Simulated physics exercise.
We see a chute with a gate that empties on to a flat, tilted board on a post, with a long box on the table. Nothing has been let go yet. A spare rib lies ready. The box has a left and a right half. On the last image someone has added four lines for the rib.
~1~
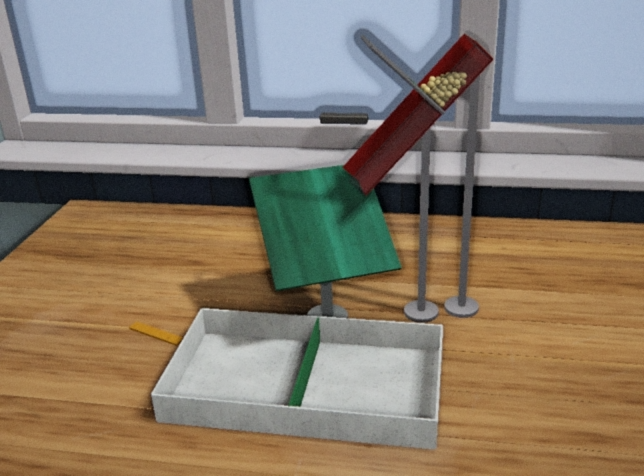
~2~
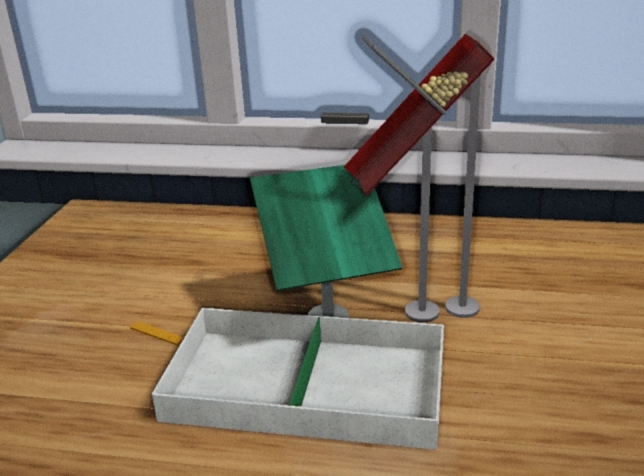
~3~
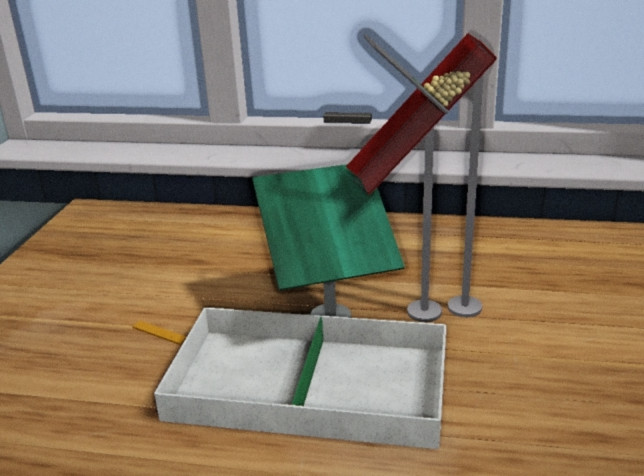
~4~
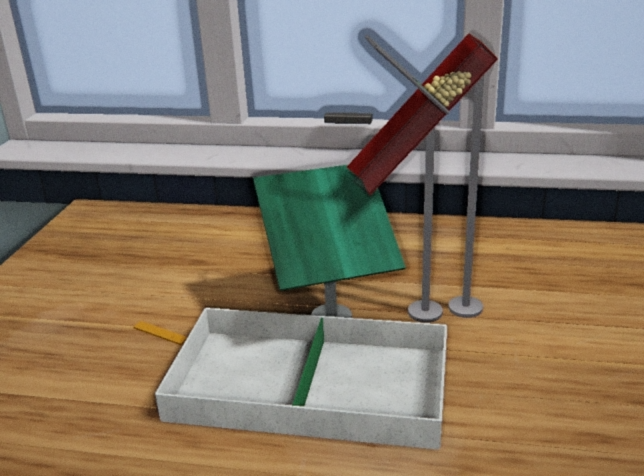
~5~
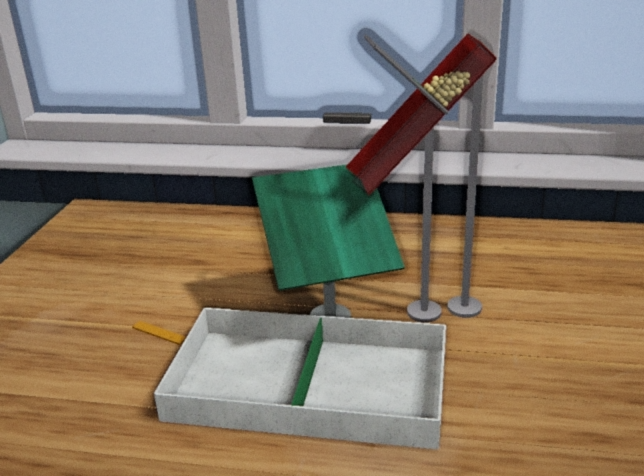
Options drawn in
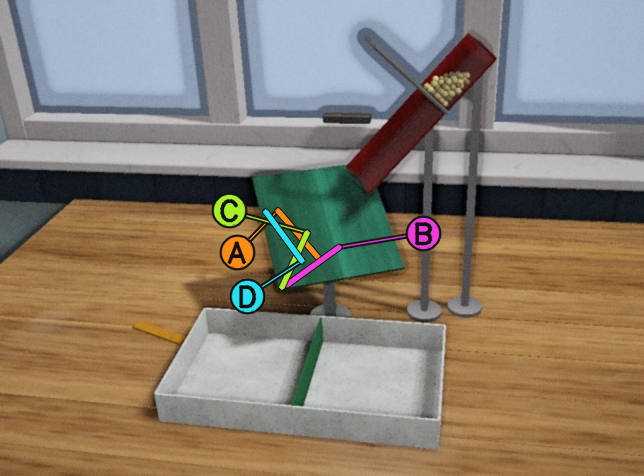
A green tilted board stands still behind a divided box, below a red chute holding pale beans.
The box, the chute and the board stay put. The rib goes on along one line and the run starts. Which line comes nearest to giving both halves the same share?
It is C.
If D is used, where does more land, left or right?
The right half.
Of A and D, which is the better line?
Line D.
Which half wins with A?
The right half.
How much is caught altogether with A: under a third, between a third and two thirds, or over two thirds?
It is over two thirds.
On the marked copy, line A from (277, 210) to (318, 257); line B from (339, 247) to (287, 284); line C from (307, 232) to (281, 287); line D from (265, 211) to (301, 260).
Choosing A, of what is caught, a small share in the left half, all but a few in the right.
Choosing B, of what is caught, all but a few in the left half, a small share in the right.
Choosing C, of what is caught, close to half in the left half, close to half in the right.
Choosing D, of what is caught, close to a quarter in the left half, the bulk in the right.
